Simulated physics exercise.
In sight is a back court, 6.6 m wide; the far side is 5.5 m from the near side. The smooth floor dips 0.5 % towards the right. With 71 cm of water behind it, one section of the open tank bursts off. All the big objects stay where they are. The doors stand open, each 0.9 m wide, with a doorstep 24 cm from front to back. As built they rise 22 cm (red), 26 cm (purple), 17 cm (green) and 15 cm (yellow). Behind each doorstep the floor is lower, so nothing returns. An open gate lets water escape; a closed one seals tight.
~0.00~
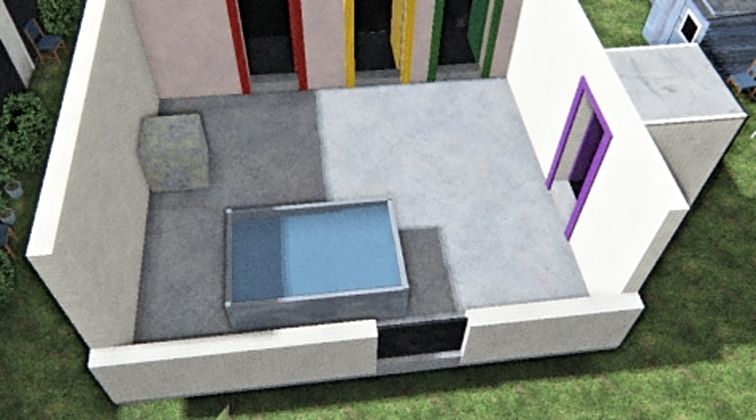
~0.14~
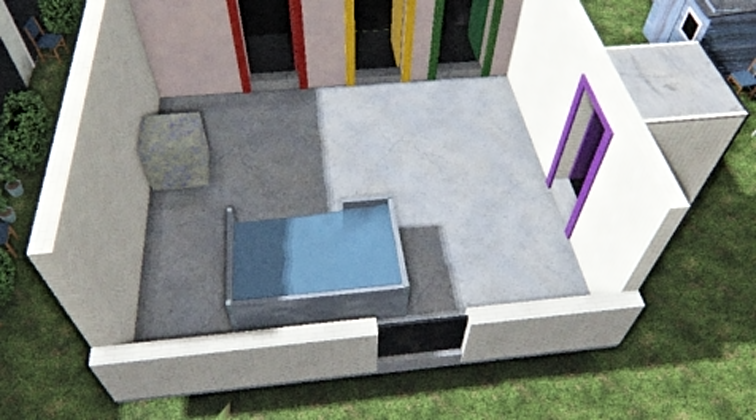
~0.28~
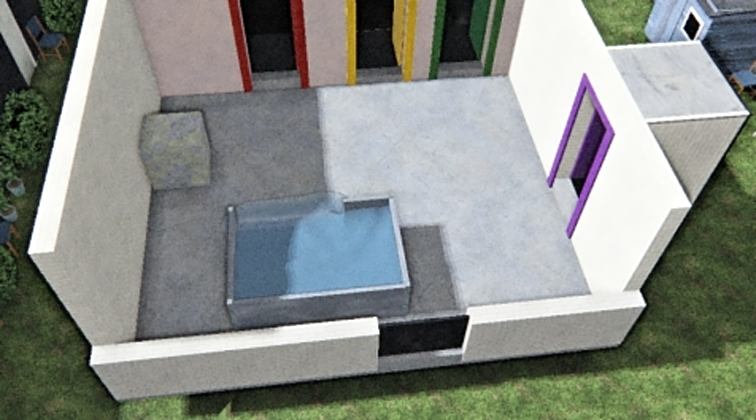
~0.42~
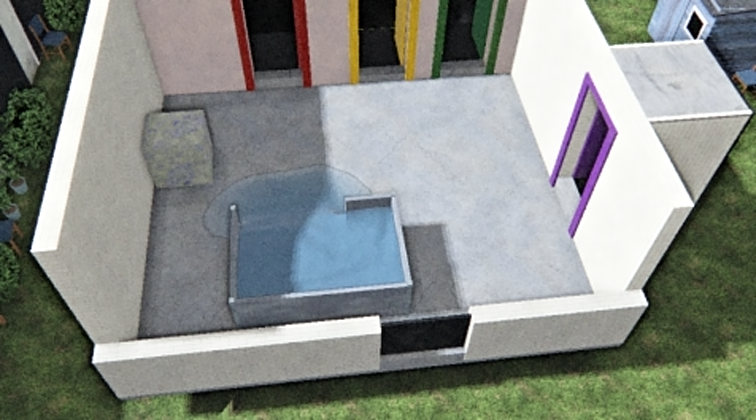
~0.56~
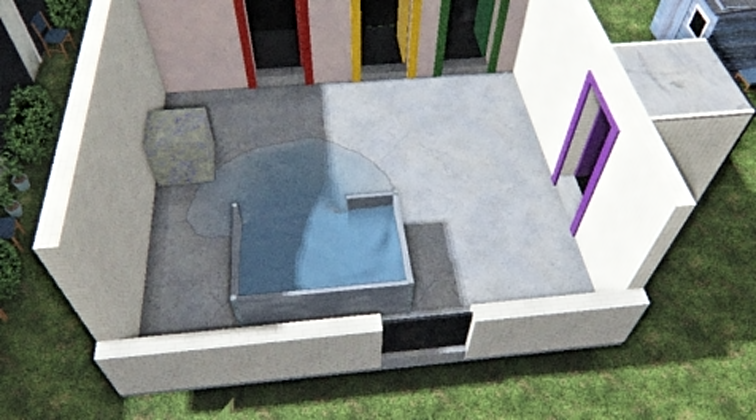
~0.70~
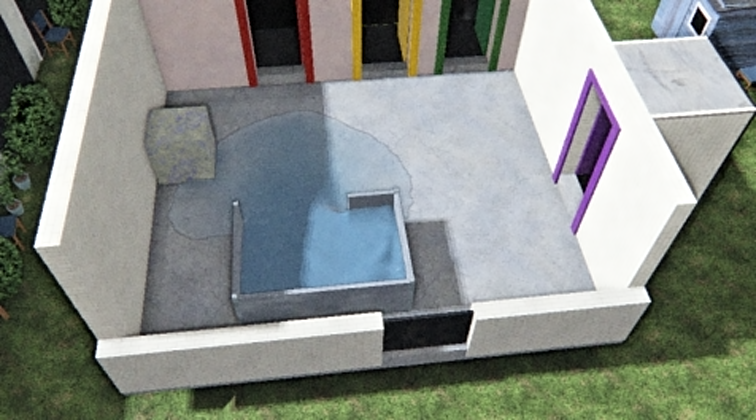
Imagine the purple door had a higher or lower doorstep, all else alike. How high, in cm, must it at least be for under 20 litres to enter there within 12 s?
Close to 6 cm is just enough.
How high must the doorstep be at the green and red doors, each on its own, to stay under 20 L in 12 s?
Roughly 12.0 cm at green and 29 cm at red.
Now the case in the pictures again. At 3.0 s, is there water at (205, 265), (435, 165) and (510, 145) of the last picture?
In that order: Under water, dry, not reached.
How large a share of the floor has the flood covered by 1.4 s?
Some 35 per cent of it.
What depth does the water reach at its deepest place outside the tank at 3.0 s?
About 32 cm.
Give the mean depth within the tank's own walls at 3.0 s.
Roughly 19 cm on average.
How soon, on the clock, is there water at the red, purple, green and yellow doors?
Red 0.9 s, purple 4.0 s, green 2.0 s, yellow 1.4 s.
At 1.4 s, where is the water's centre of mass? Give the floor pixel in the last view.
Near (303, 212).
After 1.4 s water covers 35 % of the floor, deepest (34 cm) near (227, 90); it has not reached the purple door.
After 3.0 s water covers 55 % of the floor, deepest (32 cm) near (161, 151); it has not reached the purple door.
After 12.0 s water covers 100 % of the floor, deepest (15 cm) near (325, 347); 10 cm at the purple door, 0 litres in over its 26 cm doorstep.
At the purple door as built, the water arrived by 4.0 s and peaked near 10 cm at 11.6 s.
Run again over the same 12 s with other heights there, 35 litres in over 4.5 cm, 10 litres over 7 cm. The limit of 20 litres is kept from about 6 cm up.
